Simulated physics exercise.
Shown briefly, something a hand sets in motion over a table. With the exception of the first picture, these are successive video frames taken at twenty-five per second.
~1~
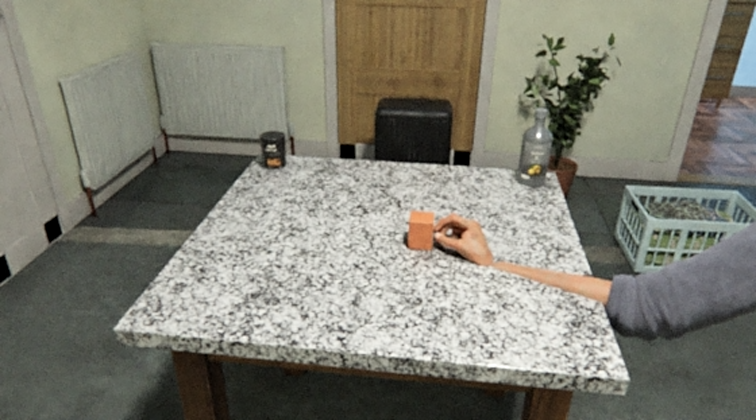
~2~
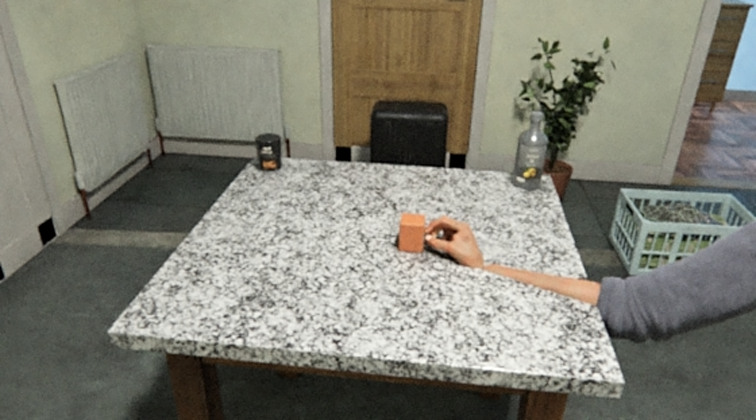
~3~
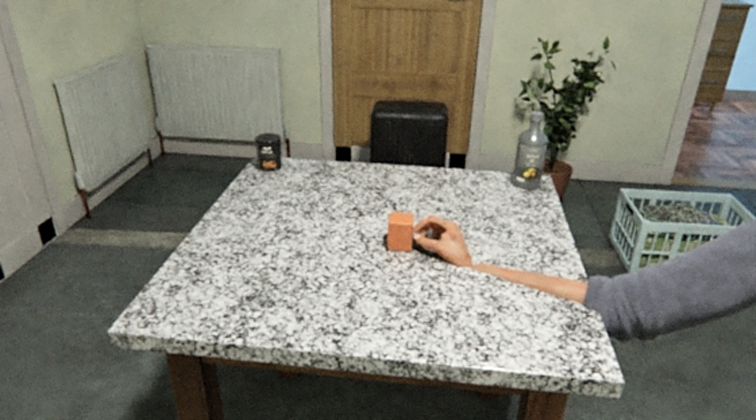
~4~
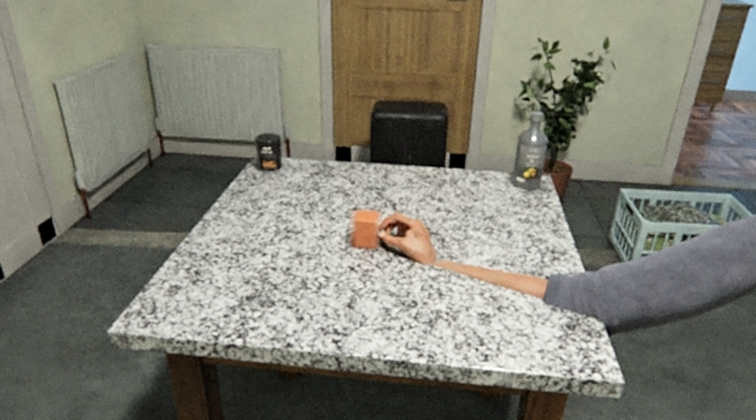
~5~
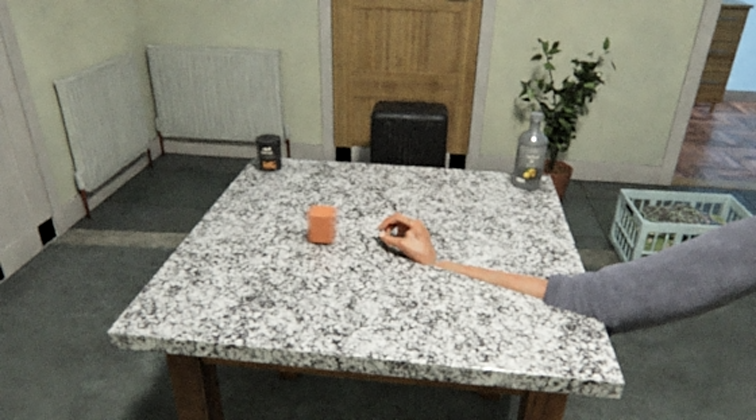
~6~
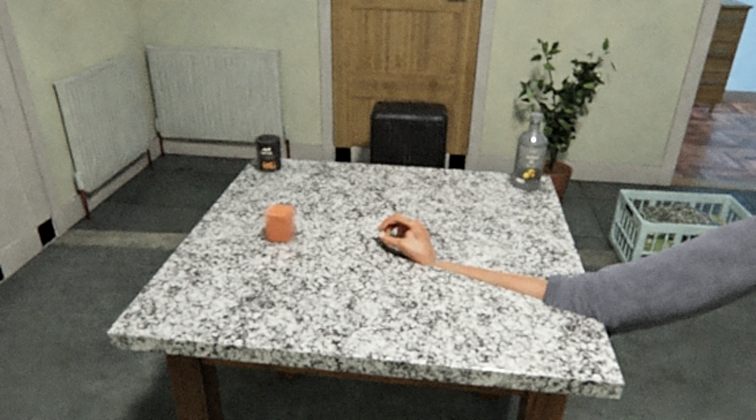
To begin with, a hand reaching in from the right holds its fingers against an orange block on a speckled table and pushes it leftward. The hand then stays still near the middle while the block slides on alone to the left, leaving a widening gap between them.
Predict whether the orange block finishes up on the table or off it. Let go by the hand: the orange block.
Ha, it is off the tabletop once it's done.
Then, 0.10 s after the last picture, orange block now off the table.
Then, 0.30 s after the last picture, things are still on the move.
Then, 0.50 s after the last picture, as before.
At rest, off the table, orange block.
